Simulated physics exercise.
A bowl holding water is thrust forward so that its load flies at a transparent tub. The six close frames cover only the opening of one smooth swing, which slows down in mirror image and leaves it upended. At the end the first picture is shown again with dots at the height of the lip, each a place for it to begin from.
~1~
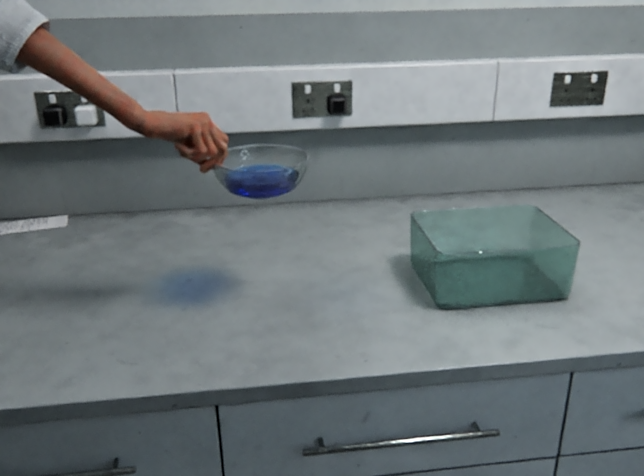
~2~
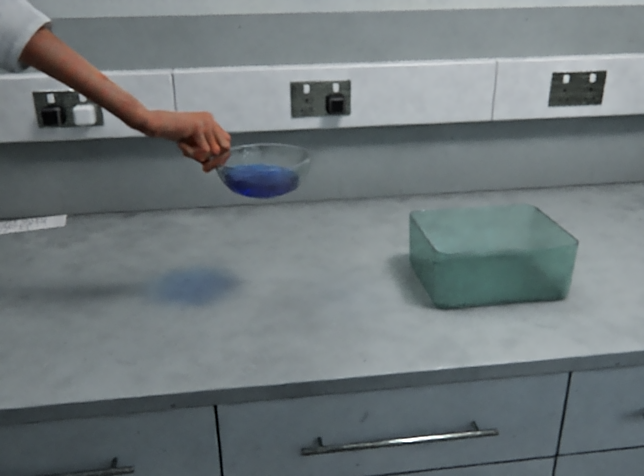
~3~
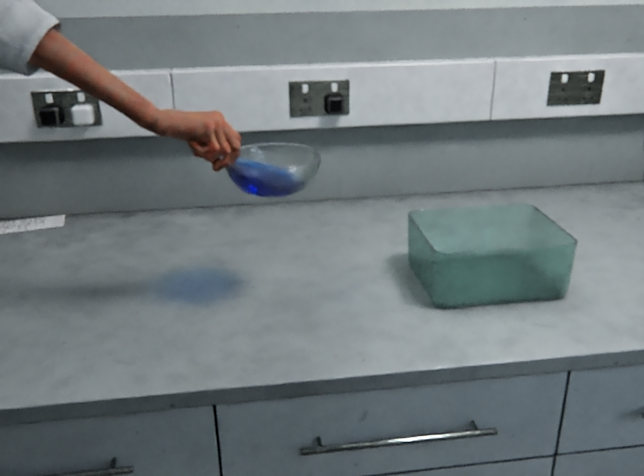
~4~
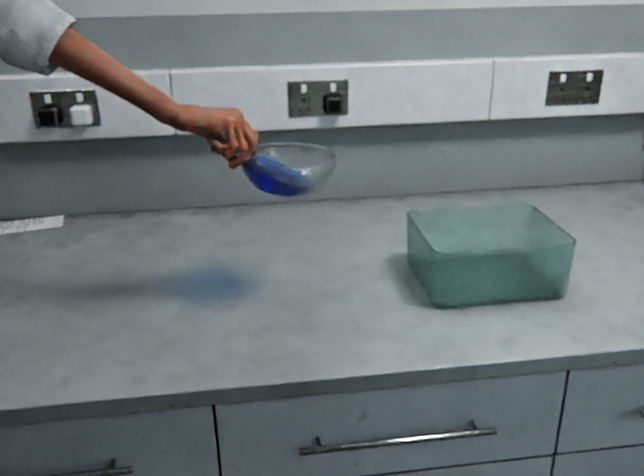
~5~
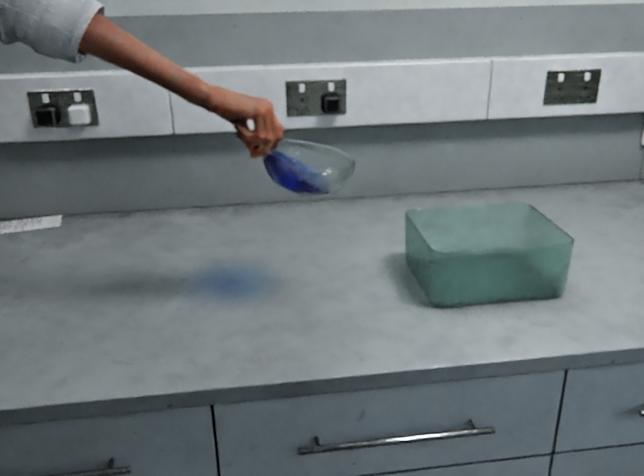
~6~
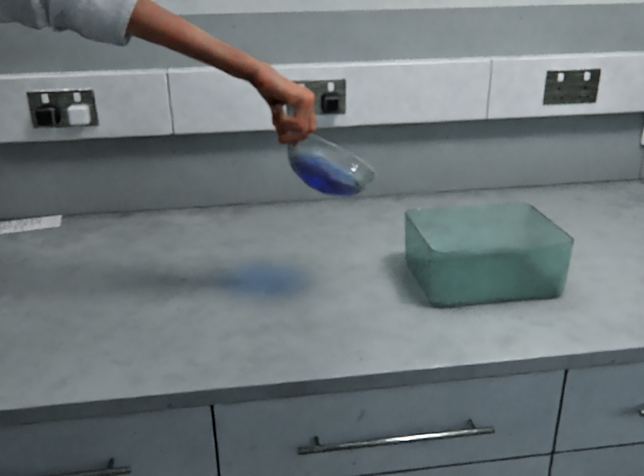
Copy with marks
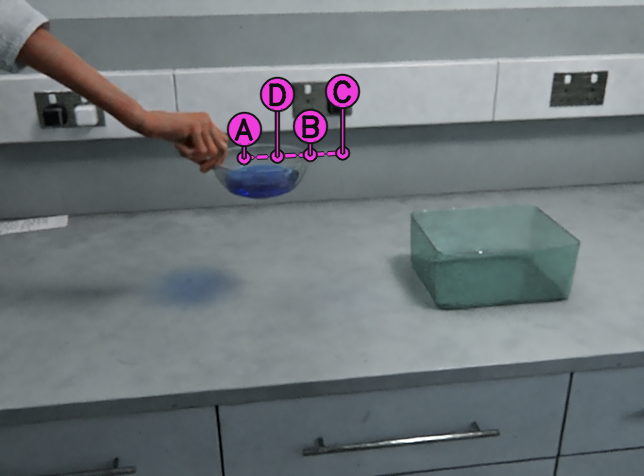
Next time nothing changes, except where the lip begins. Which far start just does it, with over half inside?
It is D.
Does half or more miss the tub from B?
No, that is safe.
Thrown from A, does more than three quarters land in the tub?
No, it does not.
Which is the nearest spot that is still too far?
A it is.
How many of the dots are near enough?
Three of them.
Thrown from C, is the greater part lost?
No, not at all.
On the marked copy, A at (244, 157); B at (310, 154); C at (342, 153); D at (277, 156).
For spot A, about 25 % lands in the tub, 69 % falls short and 7 % goes beside or beyond.
For spot B, about 83 % lands in the tub, 9 % falls short and 8 % goes beside or beyond.
For spot C, about 90 % lands in the tub, 7 % falls short and 3 % goes beside or beyond.
For spot D, about 66 % lands in the tub, 25 % falls short and 9 % goes beside or beyond.
